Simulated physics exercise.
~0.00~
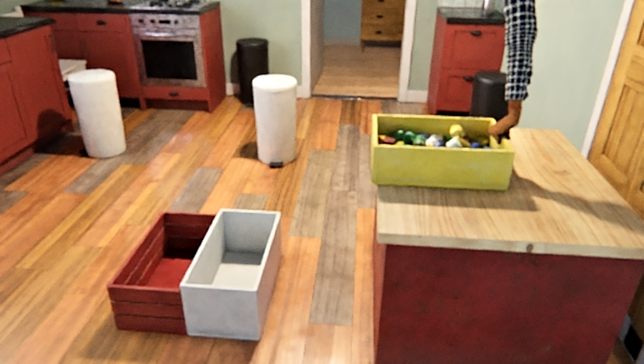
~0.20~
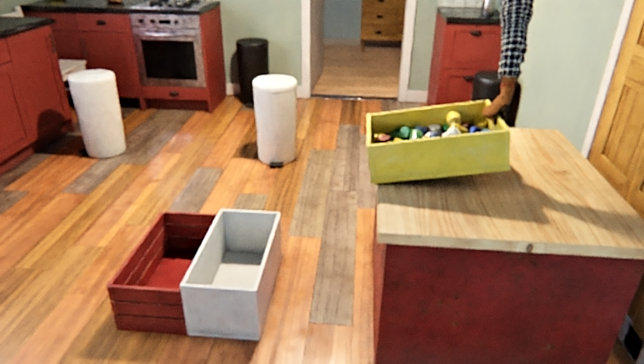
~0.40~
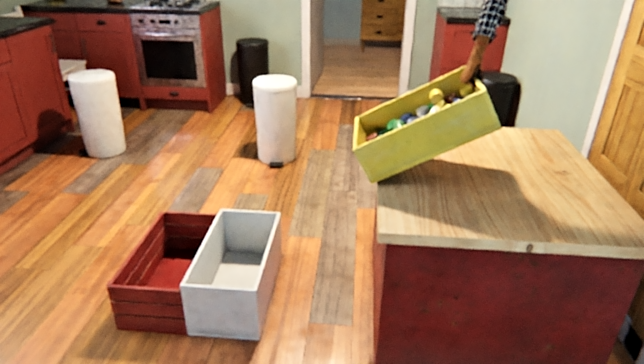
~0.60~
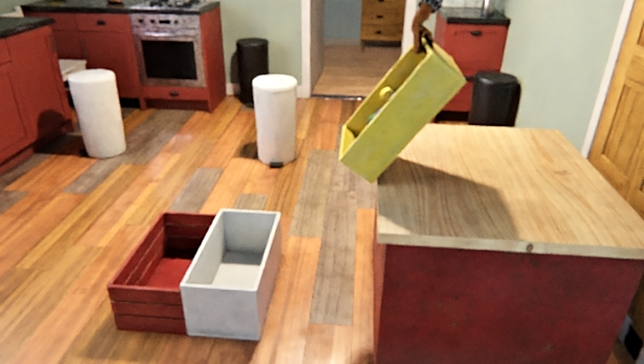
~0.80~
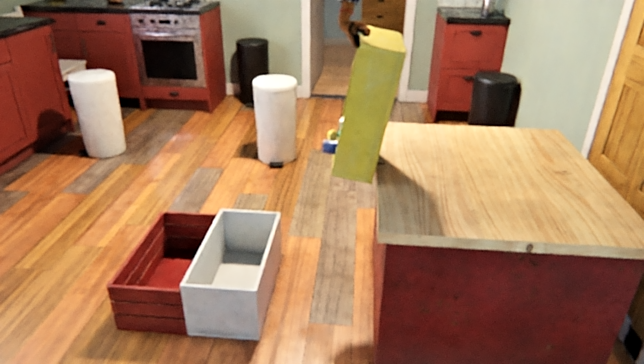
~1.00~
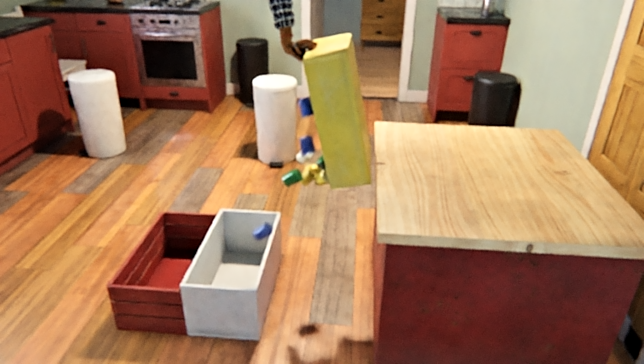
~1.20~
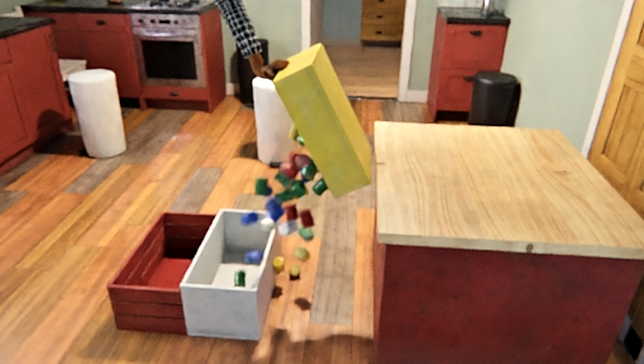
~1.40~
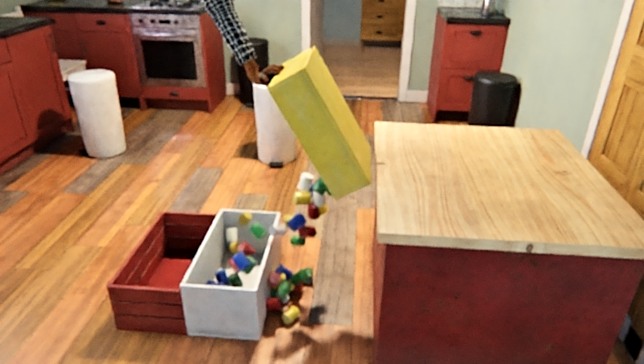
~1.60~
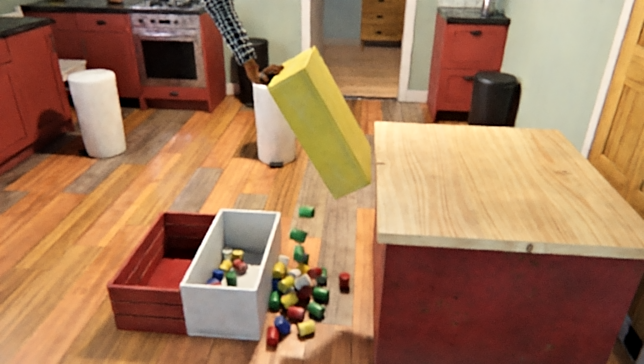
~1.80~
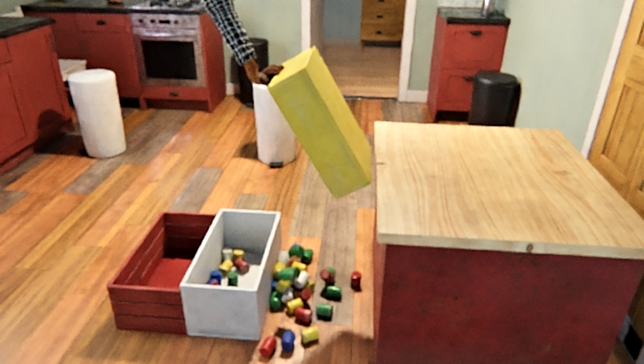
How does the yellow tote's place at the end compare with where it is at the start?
At the start the yellow tote sits on top of the bench. By the end it is further left, held tipped over past the bench's left edge.
